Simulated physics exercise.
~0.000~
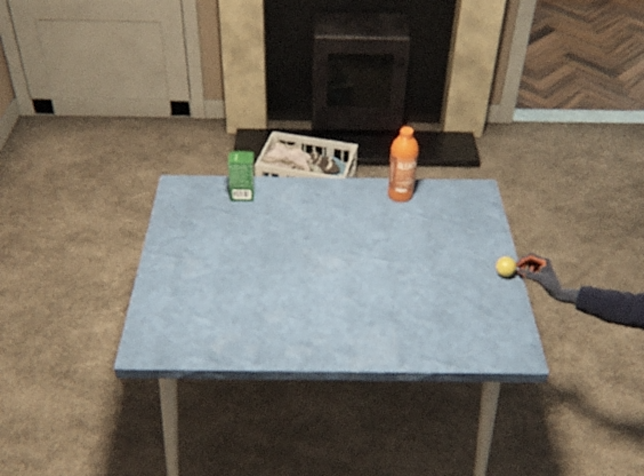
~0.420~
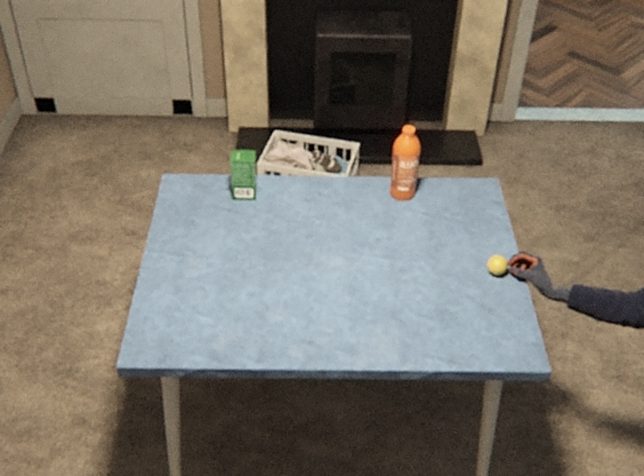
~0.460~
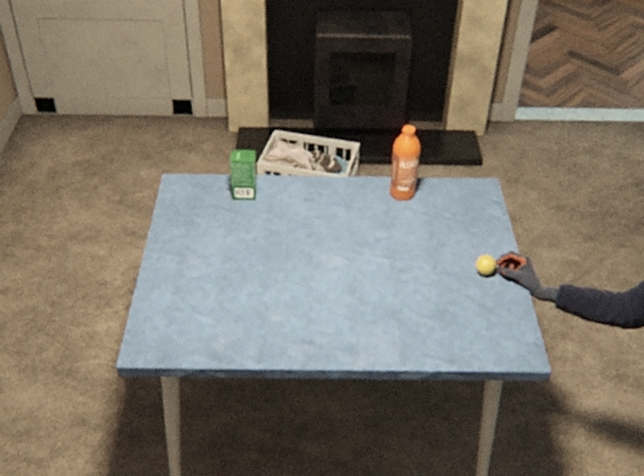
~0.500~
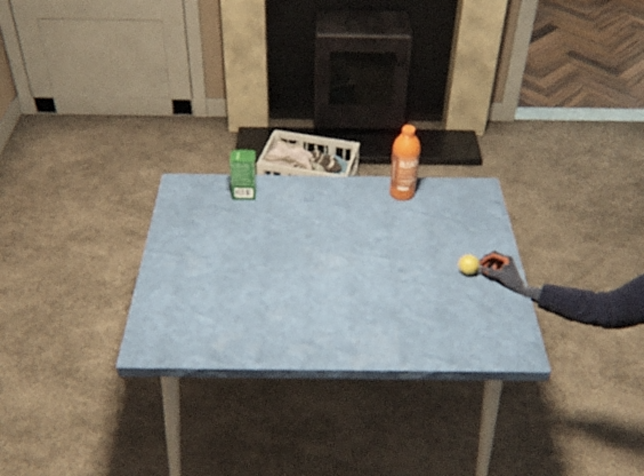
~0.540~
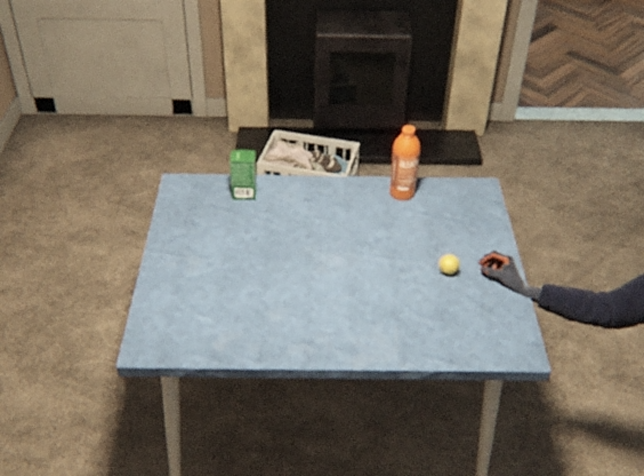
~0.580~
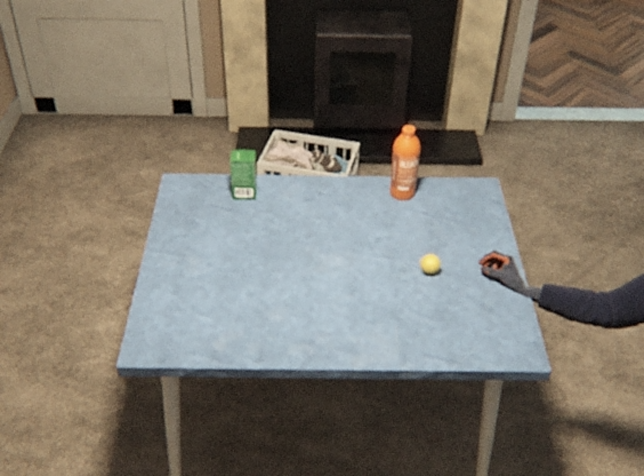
At the start, a gloved hand at the right edge of a blue table holds its fingers against a yellow lemon, with a green box and an orange bottle near the back. The hand pushes the lemon left across the tabletop, then stays still while the lemon rolls farther left, away from the fingers.
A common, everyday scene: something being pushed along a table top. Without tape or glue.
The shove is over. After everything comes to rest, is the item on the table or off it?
The item is off the table.
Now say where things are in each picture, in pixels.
The first frame shows under the hand; yellow lemon (506, 267).
The second frame shows under the hand; yellow lemon (498, 266).
The third frame shows under the hand; yellow lemon (486, 265).
The fourth frame shows yellow lemon (469, 265).
The fifth frame shows yellow lemon (449, 265) moved about its own width.
The sixth frame shows yellow lemon (430, 264) moved well along.
By 0.88 s, yellow lemon moved well along near (294, 263).
By 1.18 s, yellow lemon moved well along near (175, 261).
By 1.58 s, yellow lemon now off the table.
When it is over (1.8 s), off the table, yellow lemon.
